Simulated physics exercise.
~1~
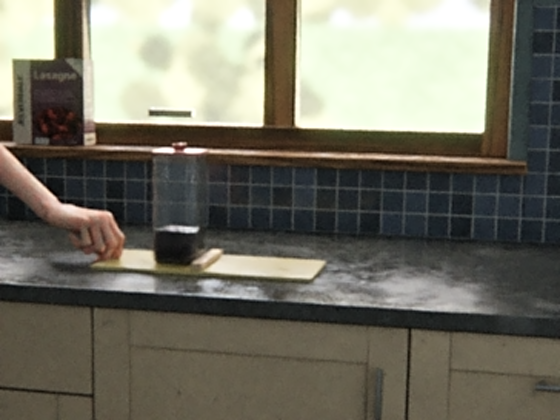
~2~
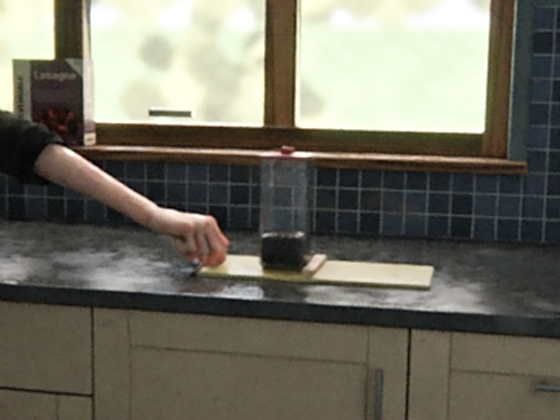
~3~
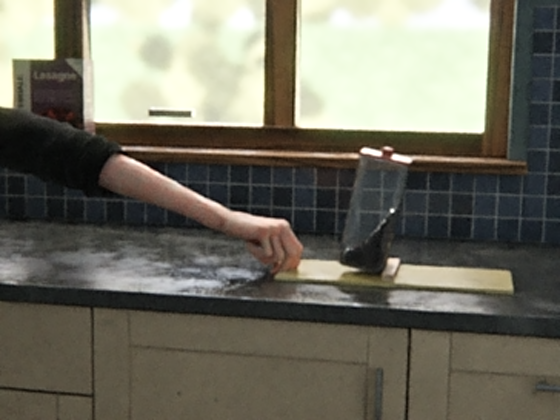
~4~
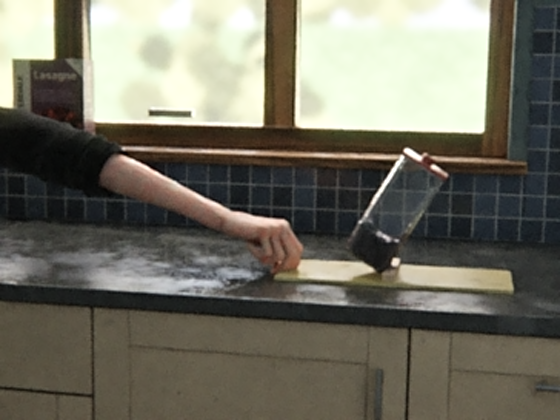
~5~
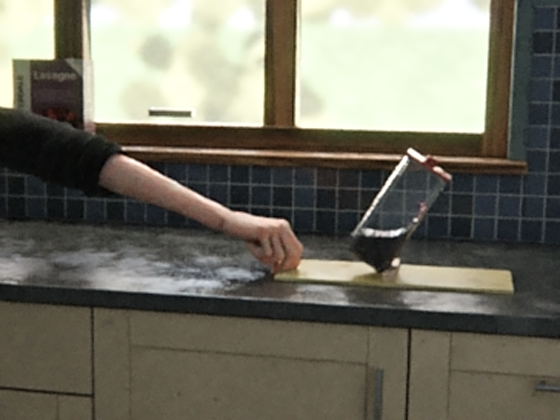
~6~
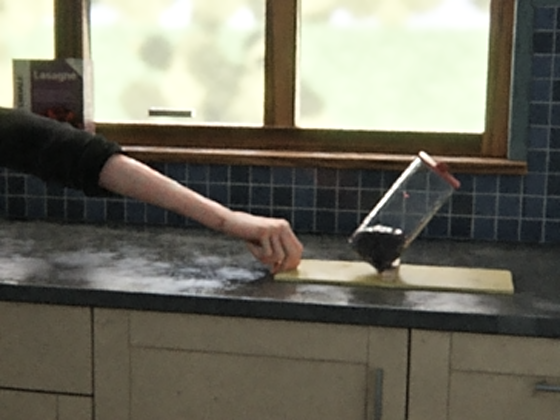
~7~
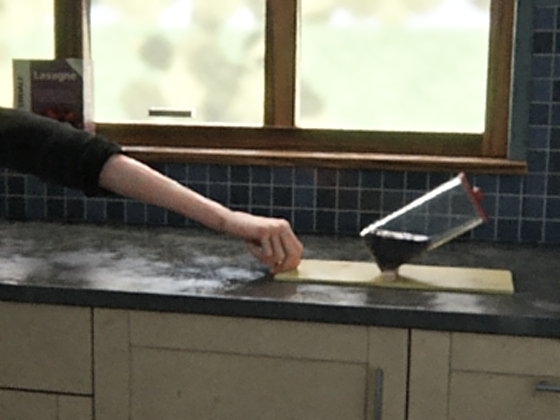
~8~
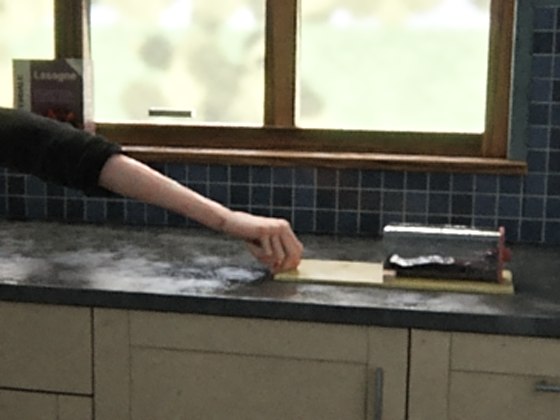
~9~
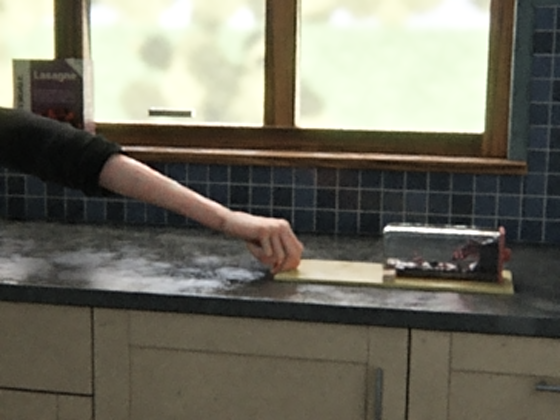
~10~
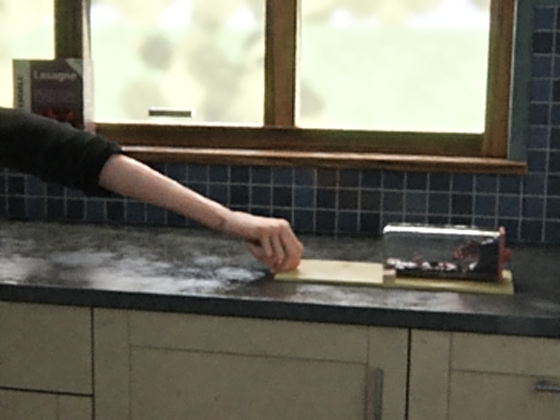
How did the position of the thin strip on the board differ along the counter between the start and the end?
At the start the strip was on the left part of the counter, left of the window's middle post. By the end it had travelled right with the board and sat below the right-hand window pane.
A pale board, pushed by a hand, slid right along the dark kitchen counter with a clear, red-capped canister of dark liquid standing on it. When the board stopped, the canister tipped rightward over a thin strip and ended up lying on its side on the board.
